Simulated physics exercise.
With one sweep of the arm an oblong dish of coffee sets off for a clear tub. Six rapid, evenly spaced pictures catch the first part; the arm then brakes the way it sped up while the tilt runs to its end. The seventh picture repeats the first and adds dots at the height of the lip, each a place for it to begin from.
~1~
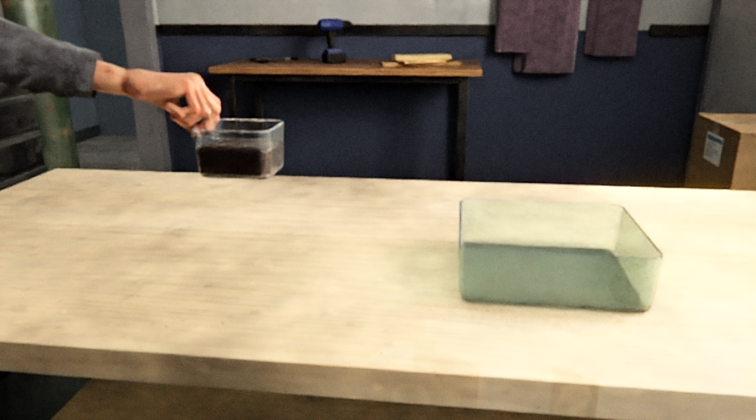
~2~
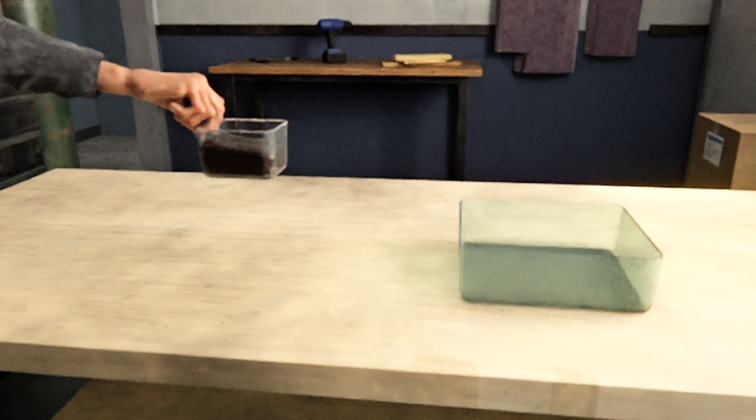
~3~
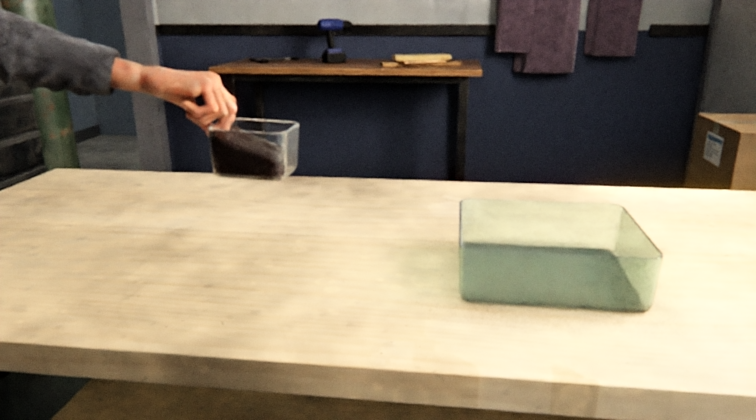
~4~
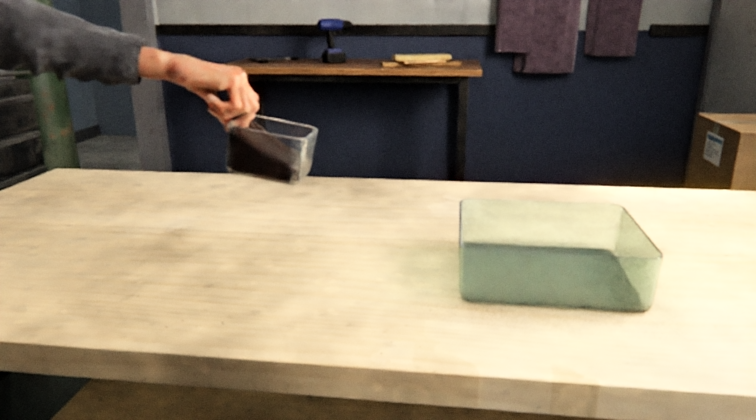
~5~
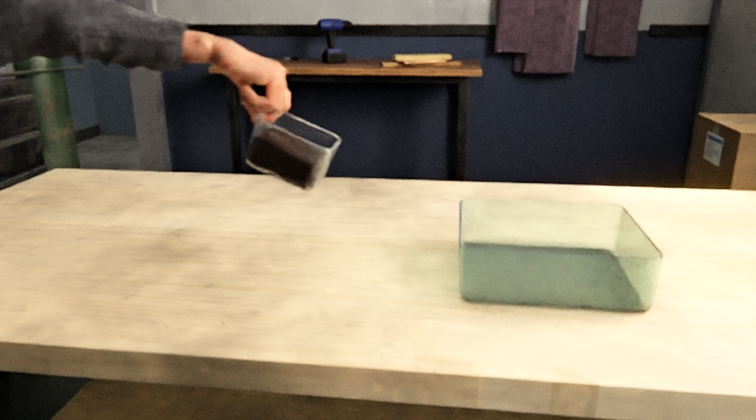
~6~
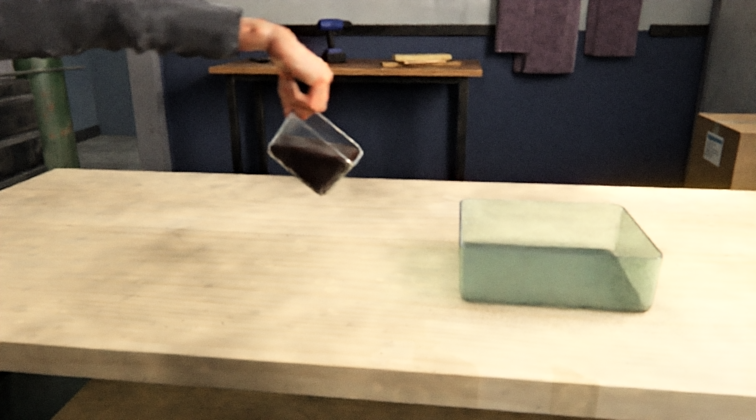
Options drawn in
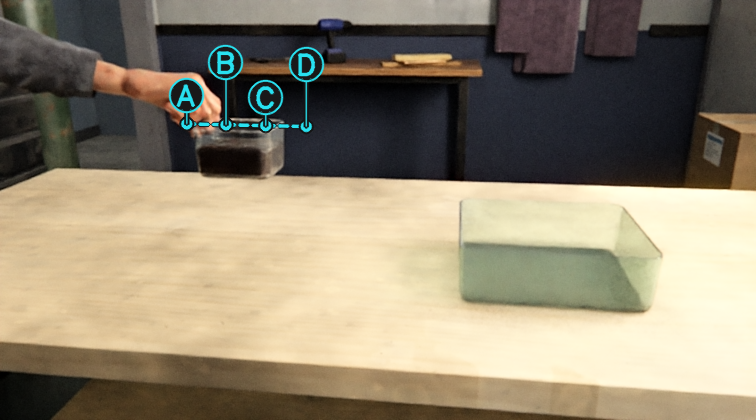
In a workshop-like room with a dark blue wall, a still camera looks slightly down across a pale wooden table. A clear, pale green tub with a shadowy lower part sits at right, while a grey-sleeved arm at left holds a small clear dish of dark coffee before a bench with a blue drill. The hand carries the dish rightward, tilting it gently, then more steeply, with the coffee still inside.
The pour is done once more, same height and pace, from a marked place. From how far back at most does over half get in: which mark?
D will do.
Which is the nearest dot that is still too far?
C.
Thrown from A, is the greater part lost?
Yes, that goes wrong.
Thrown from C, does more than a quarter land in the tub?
No, less.
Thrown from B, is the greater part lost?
Yes, that goes wrong.
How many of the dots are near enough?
One of them.
On the marked copy, A at (186, 123); B at (225, 124); C at (265, 125); D at (306, 126).
With A, about 0 % lands in the tub, 100 % falls short.
With B, about 0 % lands in the tub, 100 % falls short.
With C, about 9 % lands in the tub, 88 % falls short and 3 % goes beside or beyond.
With D, about 76 % lands in the tub, 14 % falls short and 10 % goes beside or beyond.
